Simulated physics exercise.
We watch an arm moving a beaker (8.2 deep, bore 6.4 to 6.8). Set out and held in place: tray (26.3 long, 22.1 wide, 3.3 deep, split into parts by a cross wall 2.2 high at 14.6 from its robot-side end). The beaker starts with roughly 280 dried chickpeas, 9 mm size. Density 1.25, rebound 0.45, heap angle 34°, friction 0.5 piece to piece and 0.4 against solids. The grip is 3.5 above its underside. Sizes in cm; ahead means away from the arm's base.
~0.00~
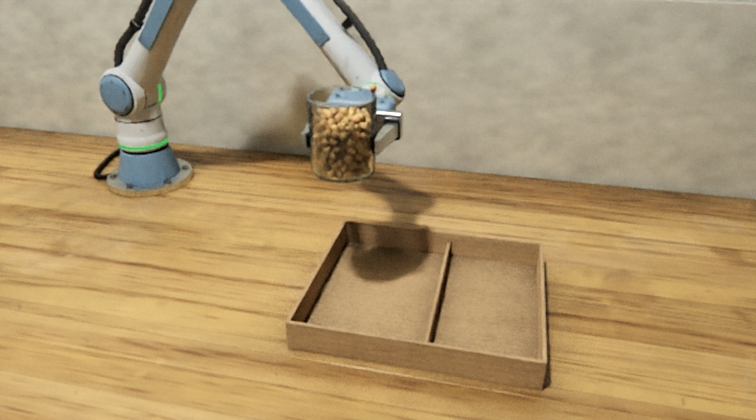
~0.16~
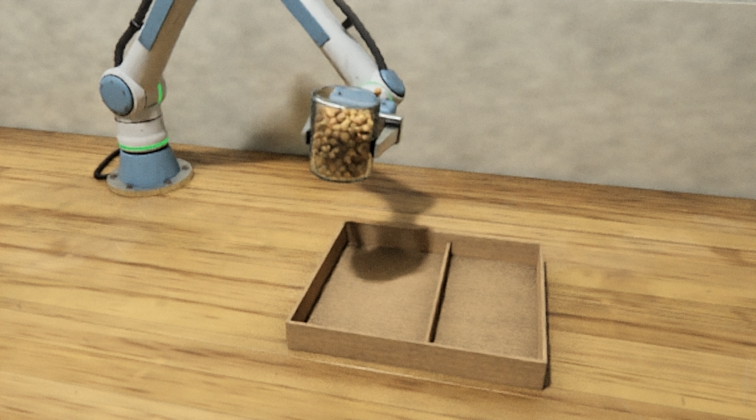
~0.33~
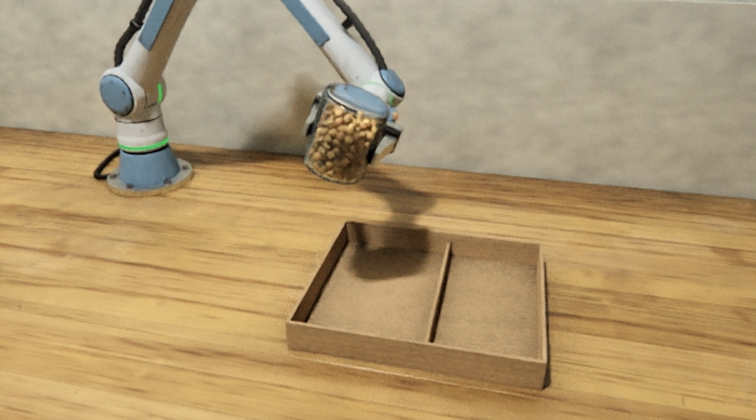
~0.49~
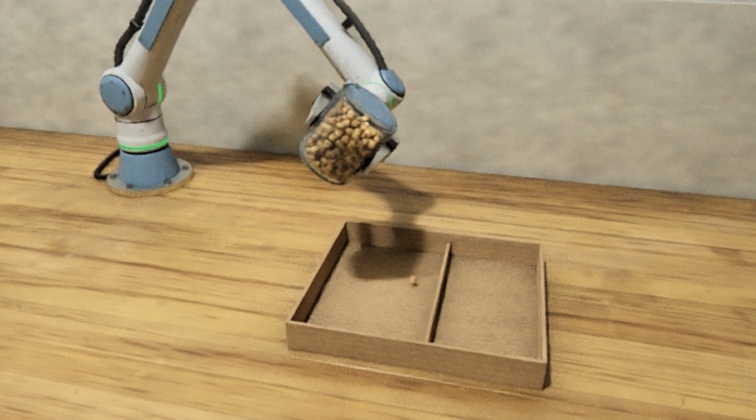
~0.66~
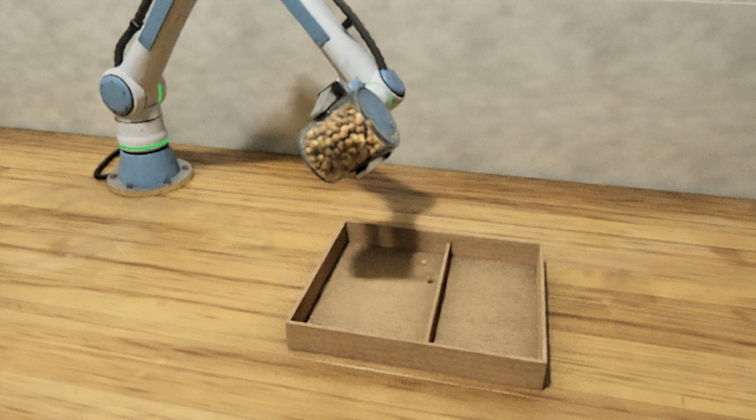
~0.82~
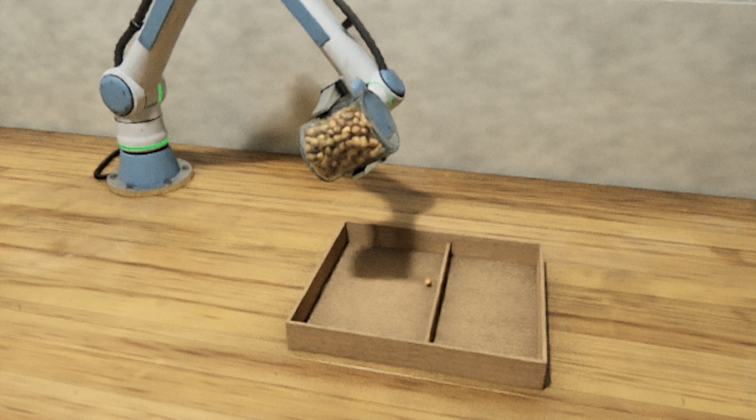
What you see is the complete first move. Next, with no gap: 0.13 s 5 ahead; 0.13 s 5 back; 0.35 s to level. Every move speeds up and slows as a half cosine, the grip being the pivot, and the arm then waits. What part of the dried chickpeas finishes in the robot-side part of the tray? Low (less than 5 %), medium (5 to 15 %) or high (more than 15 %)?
In the robot-side part of the tray the share is medium, 5 to 15 %.
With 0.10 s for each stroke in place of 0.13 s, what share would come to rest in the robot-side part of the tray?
It would be near 10 per cent.
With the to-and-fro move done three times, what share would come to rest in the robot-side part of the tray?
In that case some 20 per cent.
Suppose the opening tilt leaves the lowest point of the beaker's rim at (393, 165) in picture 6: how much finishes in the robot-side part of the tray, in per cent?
Some 20 per cent.
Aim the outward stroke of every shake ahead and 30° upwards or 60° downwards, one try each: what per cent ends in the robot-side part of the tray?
Some 15 and 0 per cent.
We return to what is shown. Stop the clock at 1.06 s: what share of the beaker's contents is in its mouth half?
About 45 per cent.
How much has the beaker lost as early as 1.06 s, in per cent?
Near 15 per cent so far.
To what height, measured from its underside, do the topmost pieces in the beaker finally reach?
Some 7.0 cm.
After 1.06 s, tilted 58° forward, highest piece 23 above the table; 240 in the beaker, 1 in the robot-side part, 37 in flight or on a rim.
After 1.31 s, tilted 16° forward, highest piece 24 above the table; 227 in the beaker, 25 in the robot-side part, 25 in the far-side part, 1 in flight or on a rim.
After 1.63 s, level, highest piece 24 above the table; 227 in the beaker, 25 in the robot-side part, 25 in the far-side part, 1 on the table or floor.
After 2.68 s, level, highest piece 24 above the table; 227 in the beaker, 25 in the robot-side part, 25 in the far-side part, 1 on the table or floor.
At rest, 227 in the beaker, 25 in the robot-side part, 25 in the far-side part, 1 on the table or floor. That is 9 % in the robot-side part of the tray.
